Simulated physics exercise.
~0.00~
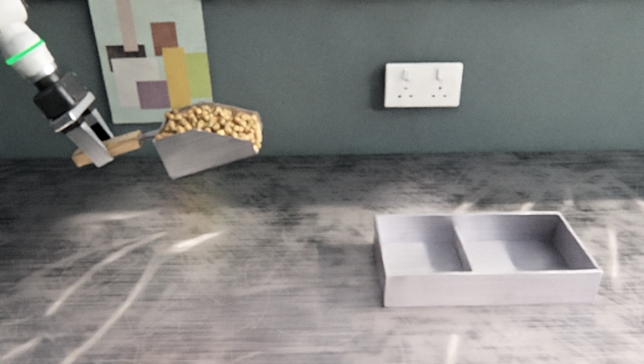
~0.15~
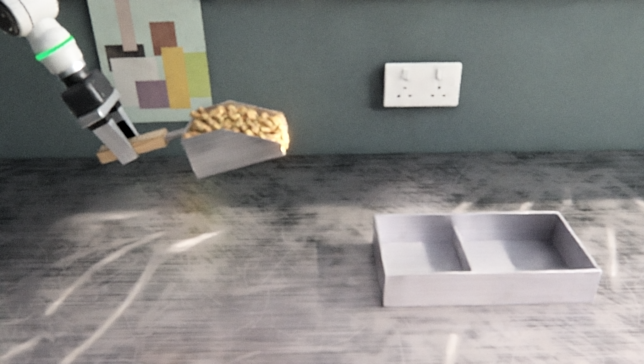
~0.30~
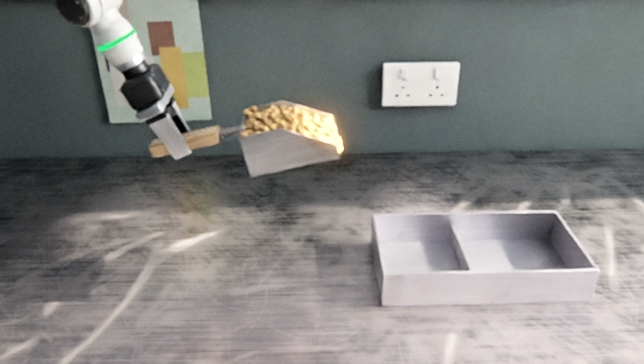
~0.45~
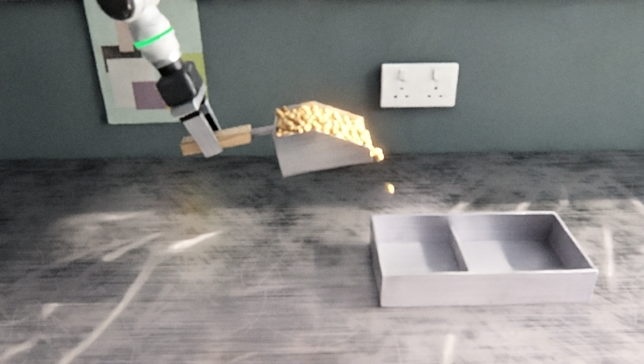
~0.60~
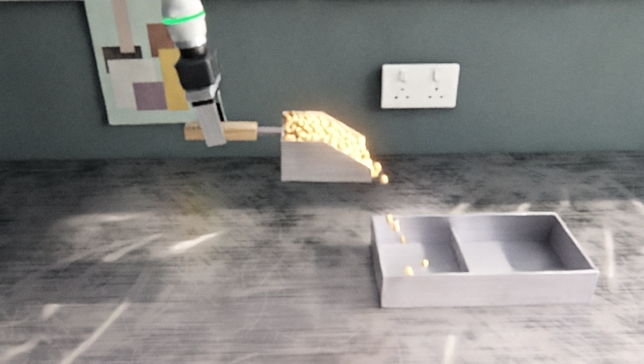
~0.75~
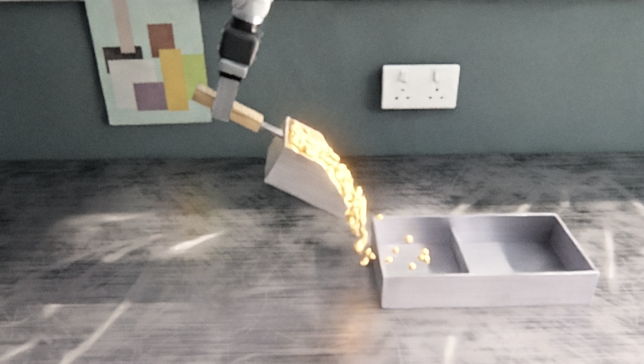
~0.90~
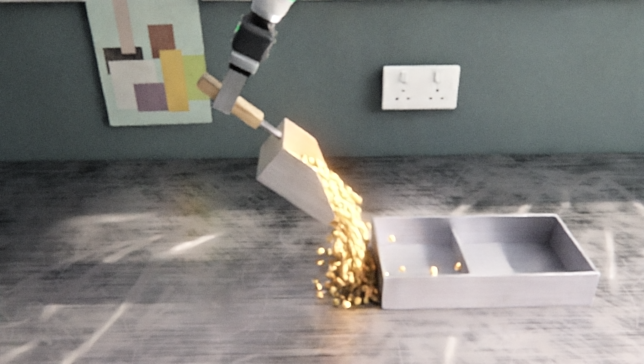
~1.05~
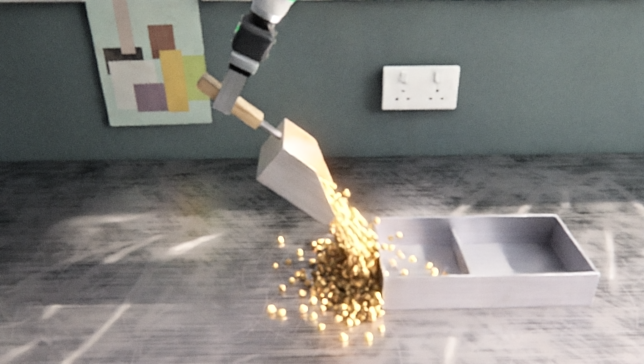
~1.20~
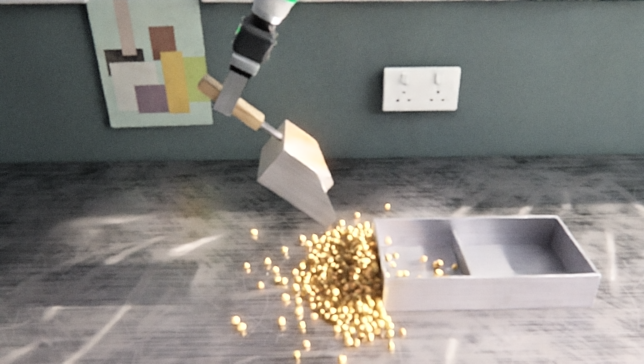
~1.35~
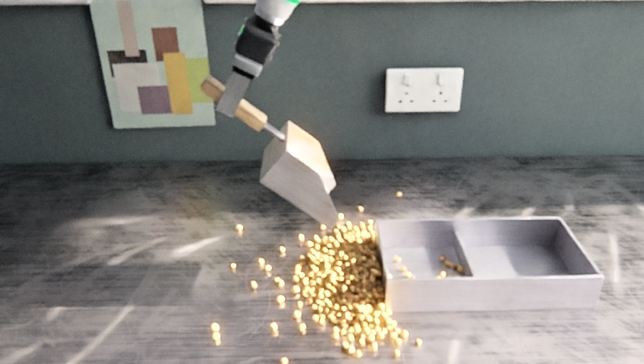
At first, a robot arm grips the wooden handle of a grey scoop heaped with small golden pieces, held up to the left of a low grey tray with two compartments. The arm carries the scoop right, and a few pieces slip off its front edge, some landing in the tray's left compartment. Then the scoop tips steeply forward while drawing back slightly, and the load pours down just short of the tray. The pieces pile up against its left side and scatter across the table. In the end, the tilted scoop hangs still above a large spilled heap, with only a few pieces inside the tray.
